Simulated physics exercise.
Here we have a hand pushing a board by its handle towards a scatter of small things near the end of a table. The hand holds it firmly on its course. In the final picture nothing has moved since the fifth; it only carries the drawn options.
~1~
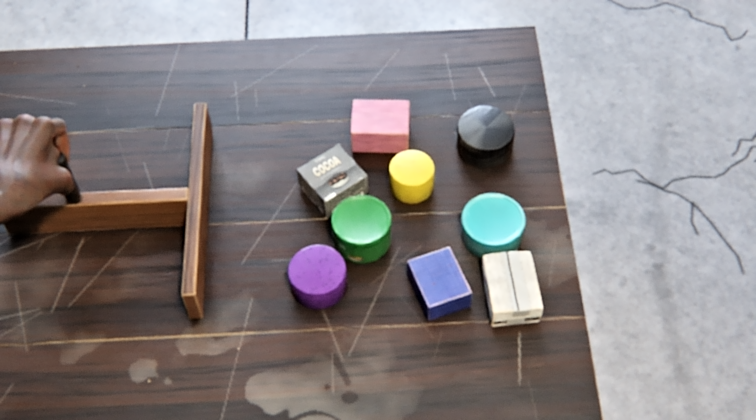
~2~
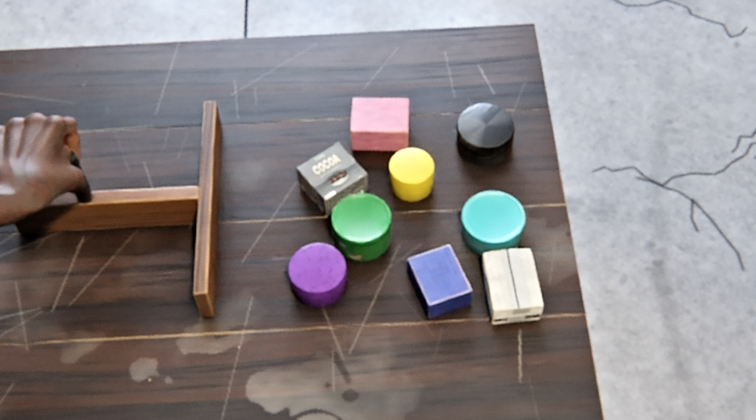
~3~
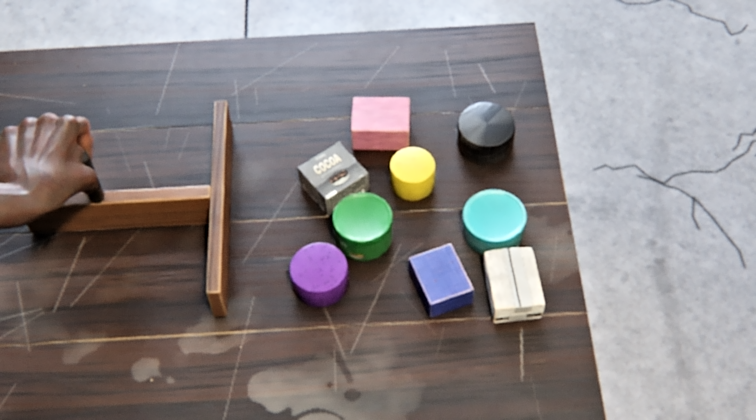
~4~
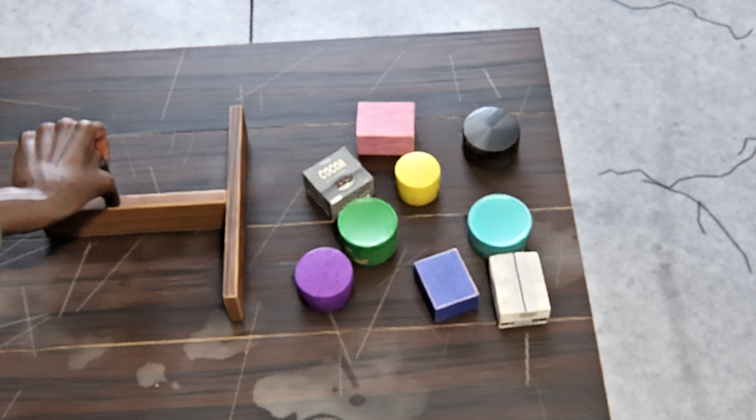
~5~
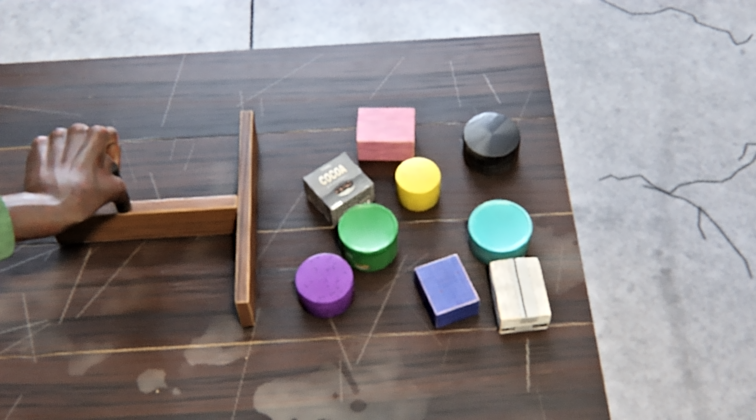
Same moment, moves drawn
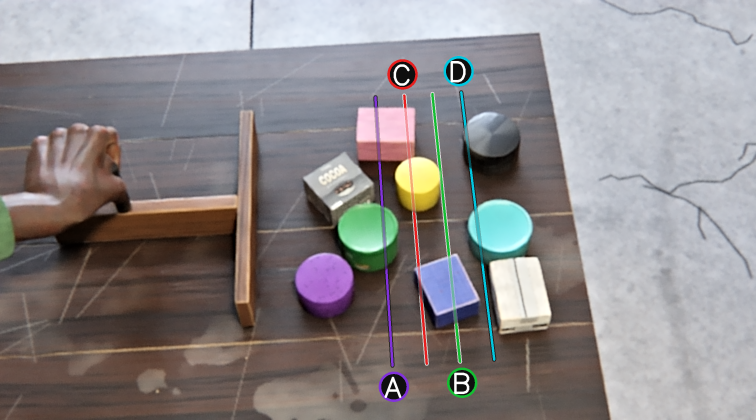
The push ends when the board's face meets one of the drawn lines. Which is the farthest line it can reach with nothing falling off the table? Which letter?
It can go as far as B.
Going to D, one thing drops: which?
The white box.
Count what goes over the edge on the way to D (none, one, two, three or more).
By then, one.
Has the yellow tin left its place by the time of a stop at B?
Yes.
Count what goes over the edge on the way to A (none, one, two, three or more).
By then, none.
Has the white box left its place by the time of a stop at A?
No.
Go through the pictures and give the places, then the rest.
The first frame shows grey packet (333, 181); black tin (485, 137); purple pot (318, 278).
The second frame shows board (205, 191); turquoise jar (493, 225).
The third frame shows board (218, 191); white box (513, 285).
The fourth frame shows board (233, 195); yellow tin (418, 178).
The fifth frame shows board (244, 201); grey packet (339, 190); black tin (491, 144); purple pot (325, 286).
On the marked copy, A at (383, 220); B at (445, 216); C at (415, 218); D at (476, 215).
Following B. Soon after the start, board (316, 196); purple pot (356, 285); green tub (373, 235).
Later, board (388, 192); white box (530, 297); yellow tin (469, 182).
In the end, board (439, 189); white box (579, 310); black tin (524, 138); nothing has fallen.
As for the rest, A is safe but short; C is safe but short; D drops the white box.
